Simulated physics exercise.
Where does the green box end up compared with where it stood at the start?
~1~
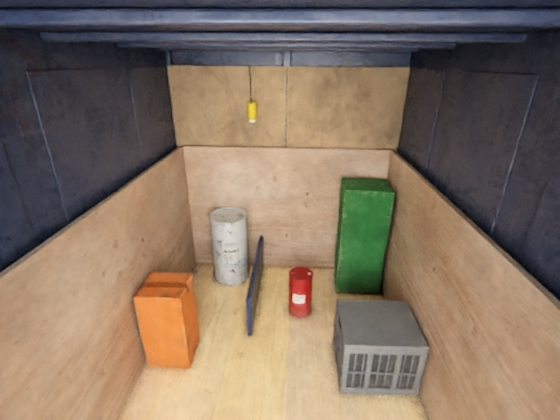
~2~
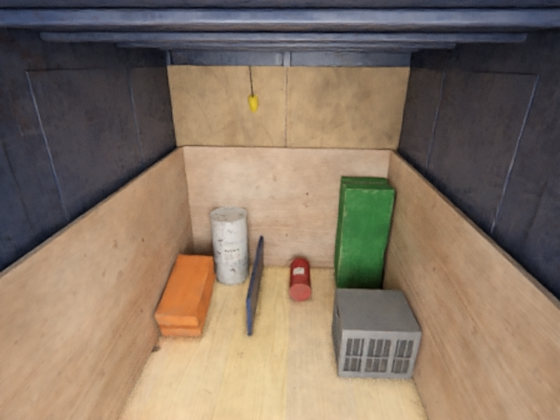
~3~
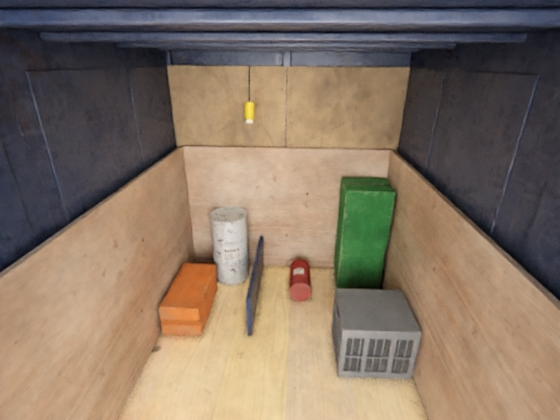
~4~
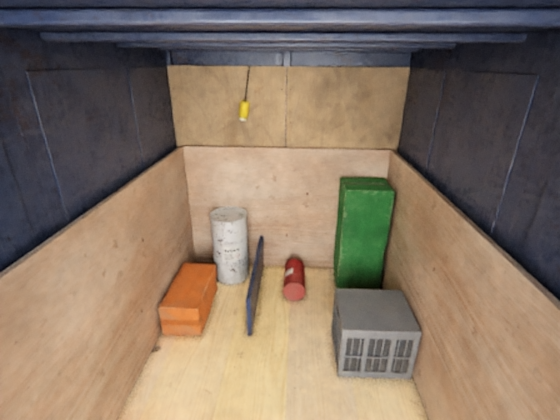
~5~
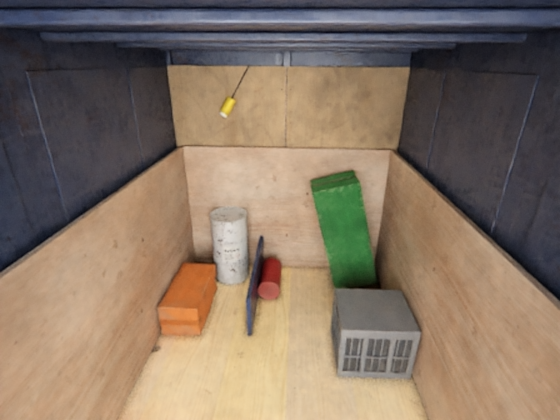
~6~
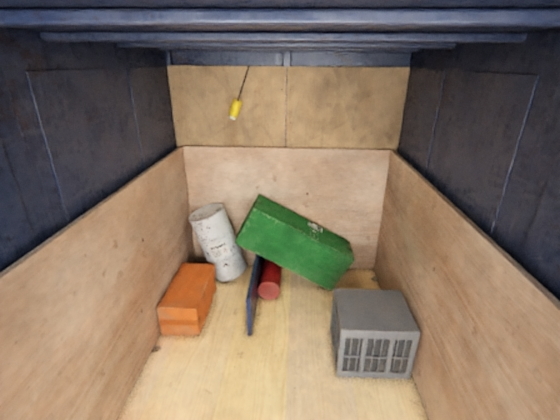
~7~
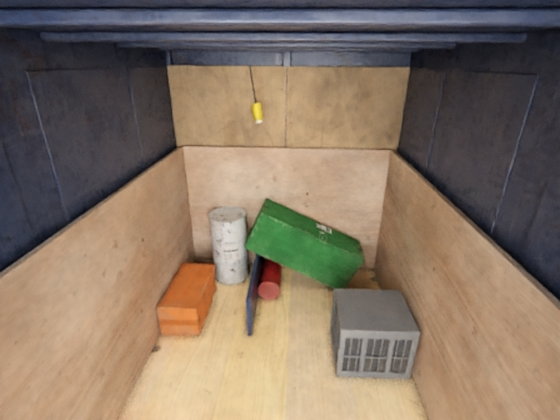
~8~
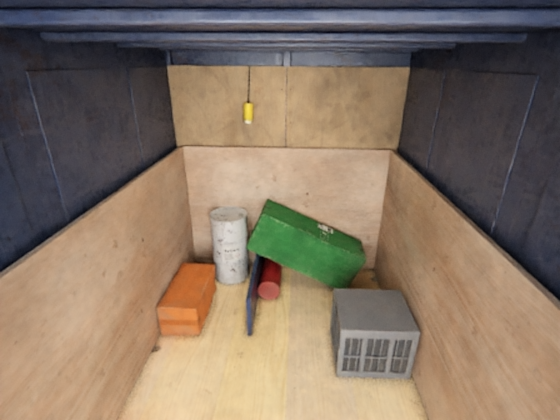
It ends away from its starting spot, lying aslant on its side further left, above the red canister and against the low board.
Van load bay with orange box and red canister toppling, then tall green box falling left, nudging white drum and resting aslant.
